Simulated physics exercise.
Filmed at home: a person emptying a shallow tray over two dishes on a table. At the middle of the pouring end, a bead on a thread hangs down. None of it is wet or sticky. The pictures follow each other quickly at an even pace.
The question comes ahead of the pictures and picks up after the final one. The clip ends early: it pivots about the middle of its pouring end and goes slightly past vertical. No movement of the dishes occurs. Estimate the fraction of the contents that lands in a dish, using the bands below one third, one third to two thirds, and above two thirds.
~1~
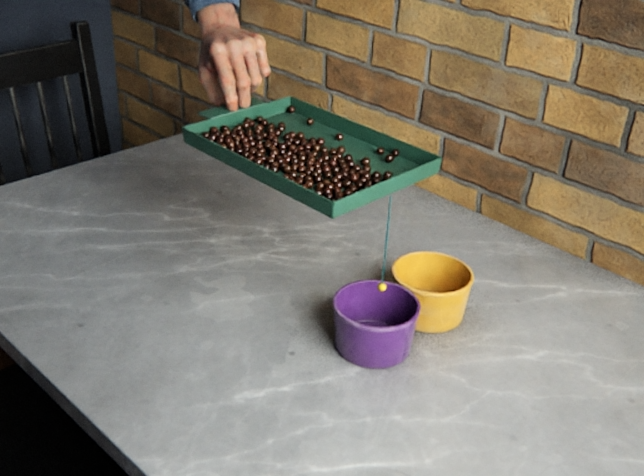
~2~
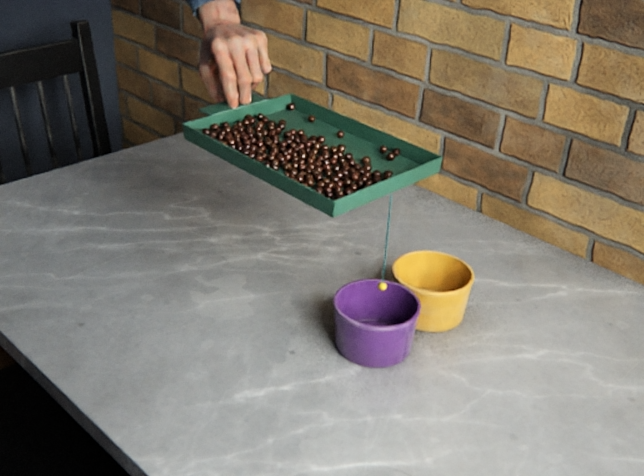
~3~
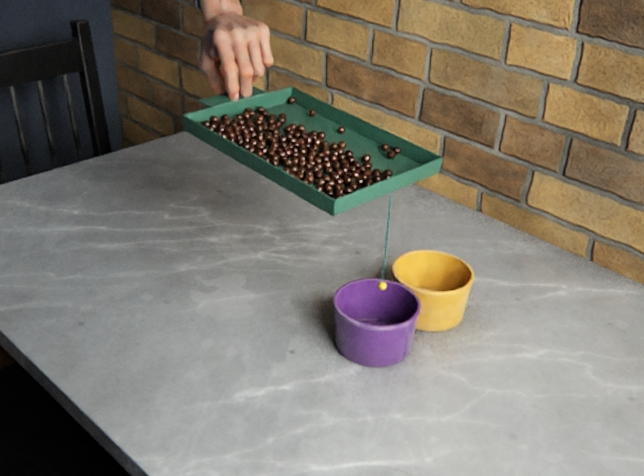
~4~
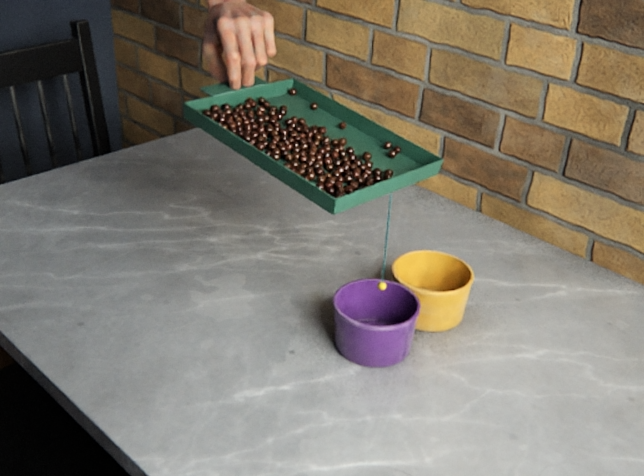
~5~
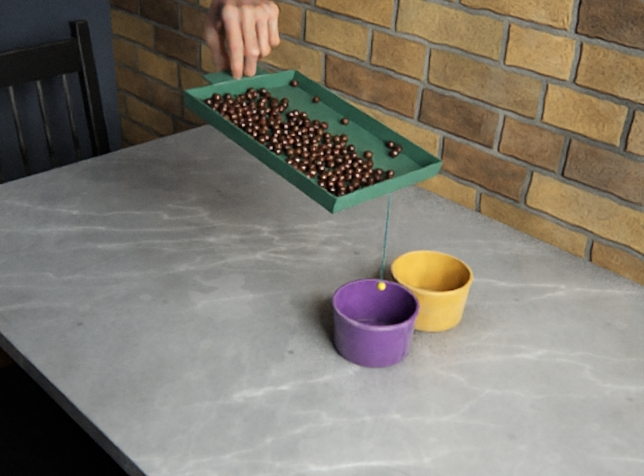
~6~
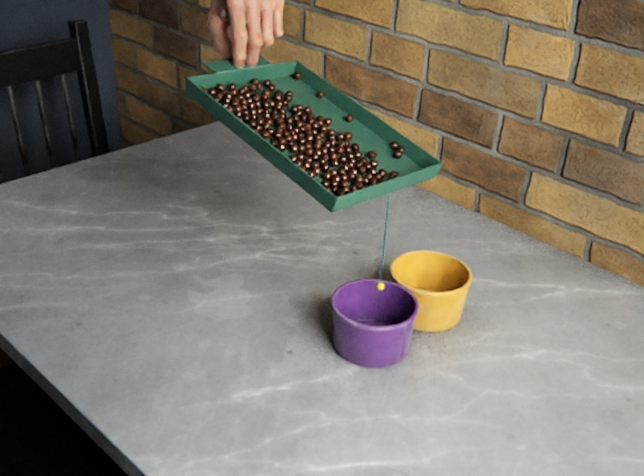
The fraction that lands in a dish is one third to two thirds.
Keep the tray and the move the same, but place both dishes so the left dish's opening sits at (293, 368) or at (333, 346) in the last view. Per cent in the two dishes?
It comes to roughly 0 per cent in one try and roughly 20 per cent in the next.
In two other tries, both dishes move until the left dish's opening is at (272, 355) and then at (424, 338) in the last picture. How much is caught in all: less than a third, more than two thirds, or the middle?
Initially under a third, afterwards the middle third.
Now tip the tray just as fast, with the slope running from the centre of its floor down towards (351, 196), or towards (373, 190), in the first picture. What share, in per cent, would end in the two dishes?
First heading 10 %, second heading 10 %.
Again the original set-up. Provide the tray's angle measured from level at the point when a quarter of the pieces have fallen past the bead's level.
Around 90 degrees of turn.
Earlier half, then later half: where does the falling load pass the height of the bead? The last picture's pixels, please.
Close to (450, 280), then close to (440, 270).
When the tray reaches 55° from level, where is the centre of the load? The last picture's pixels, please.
Centre estimate: (387, 146).
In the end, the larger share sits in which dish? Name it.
It's the right that ends up holding more.
Just after the last frame, tray tipped steeply; almost all on the tray; just a few outside both; just a few in the air.
A moment on, tray tipped right over; roughly half on the tray; about a tenth in the right dish; about a tenth outside both; roughly a third in the air.
Further on, tray tipped past a quarter turn; just a few in the left dish; roughly half in the right dish; roughly half outside both.
When it is over, tray tipped past a quarter turn; just a few in the left dish; roughly half in the right dish; roughly half outside both.
